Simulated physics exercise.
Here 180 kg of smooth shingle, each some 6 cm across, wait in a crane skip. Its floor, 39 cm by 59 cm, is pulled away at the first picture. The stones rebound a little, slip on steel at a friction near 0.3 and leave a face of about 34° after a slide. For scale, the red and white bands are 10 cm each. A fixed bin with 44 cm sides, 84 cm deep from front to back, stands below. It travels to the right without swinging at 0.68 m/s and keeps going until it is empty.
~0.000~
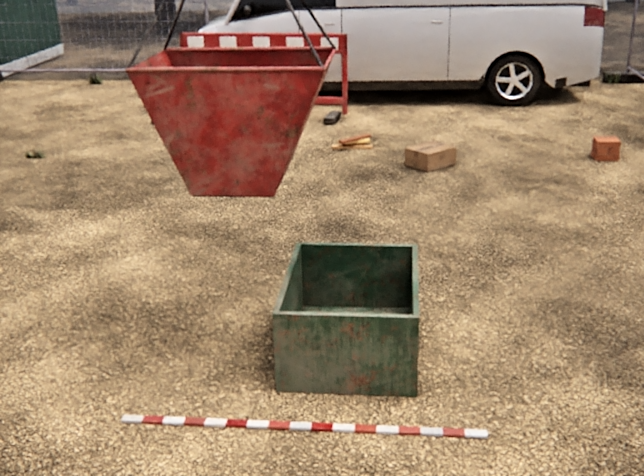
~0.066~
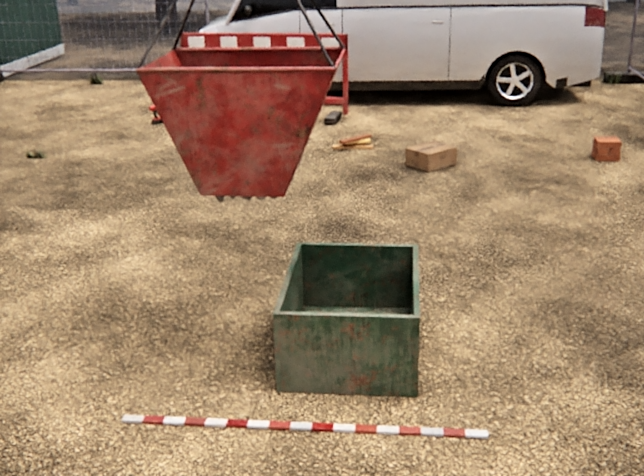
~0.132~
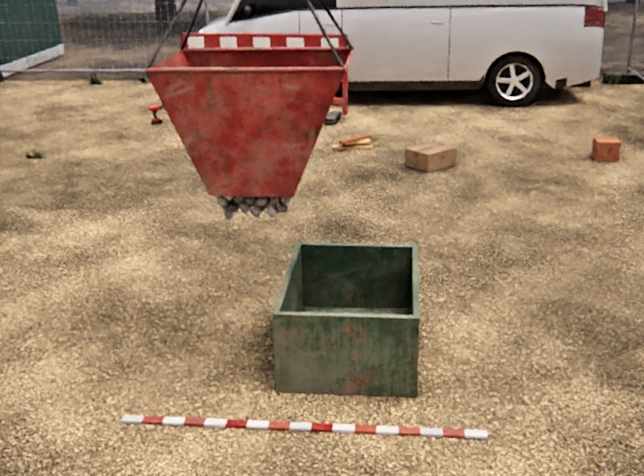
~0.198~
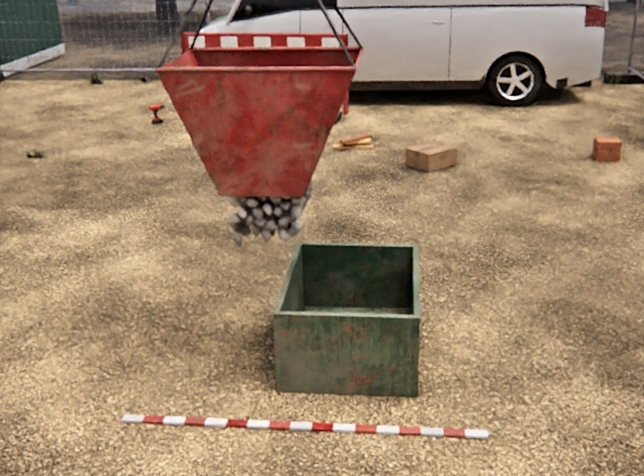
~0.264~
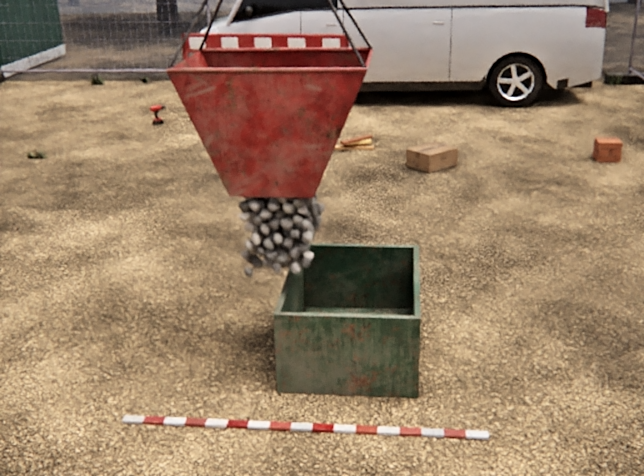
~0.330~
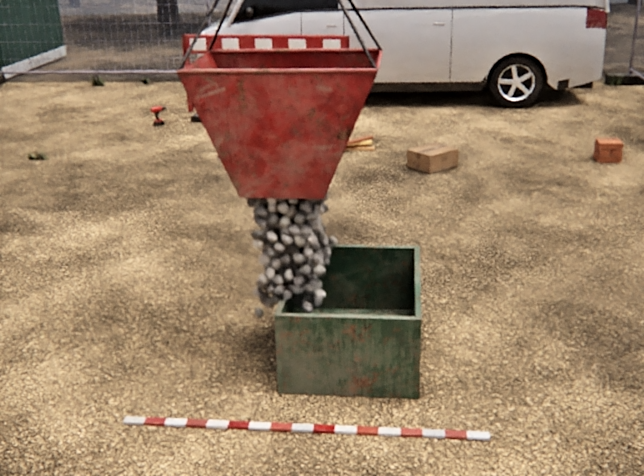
A red skip moves right above a green box as grey stones pour from its bottom.
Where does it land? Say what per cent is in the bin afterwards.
Some 85 per cent of it.
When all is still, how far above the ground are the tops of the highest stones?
About 30 cm.
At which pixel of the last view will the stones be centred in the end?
Their middle is at about (345, 328).
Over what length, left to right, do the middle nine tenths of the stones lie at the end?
About 100 cm.
After 0.7 s, 0 % in the crane skip, 15 % falling or lying left of the bin, 85 % falling or lying in the bin; the stones farthest right are at (409, 334).
After 1.1 s, 0 % in the crane skip, 14 % falling or lying left of the bin, 85 % falling or lying in the bin; the stones farthest right are at (409, 328).
After 1.7 s, 0 % in the crane skip, 14 % falling or lying left of the bin, 85 % falling or lying in the bin; the stones farthest right are at (410, 316).
After 2.6 s, 0 % in the crane skip, 14 % falling or lying left of the bin, 85 % falling or lying in the bin; the stones farthest right are at (410, 316).
After 4.5 s, 0 % in the crane skip, 14 % left of the bin, 85 % in the bin; the stones farthest right are at (410, 316).
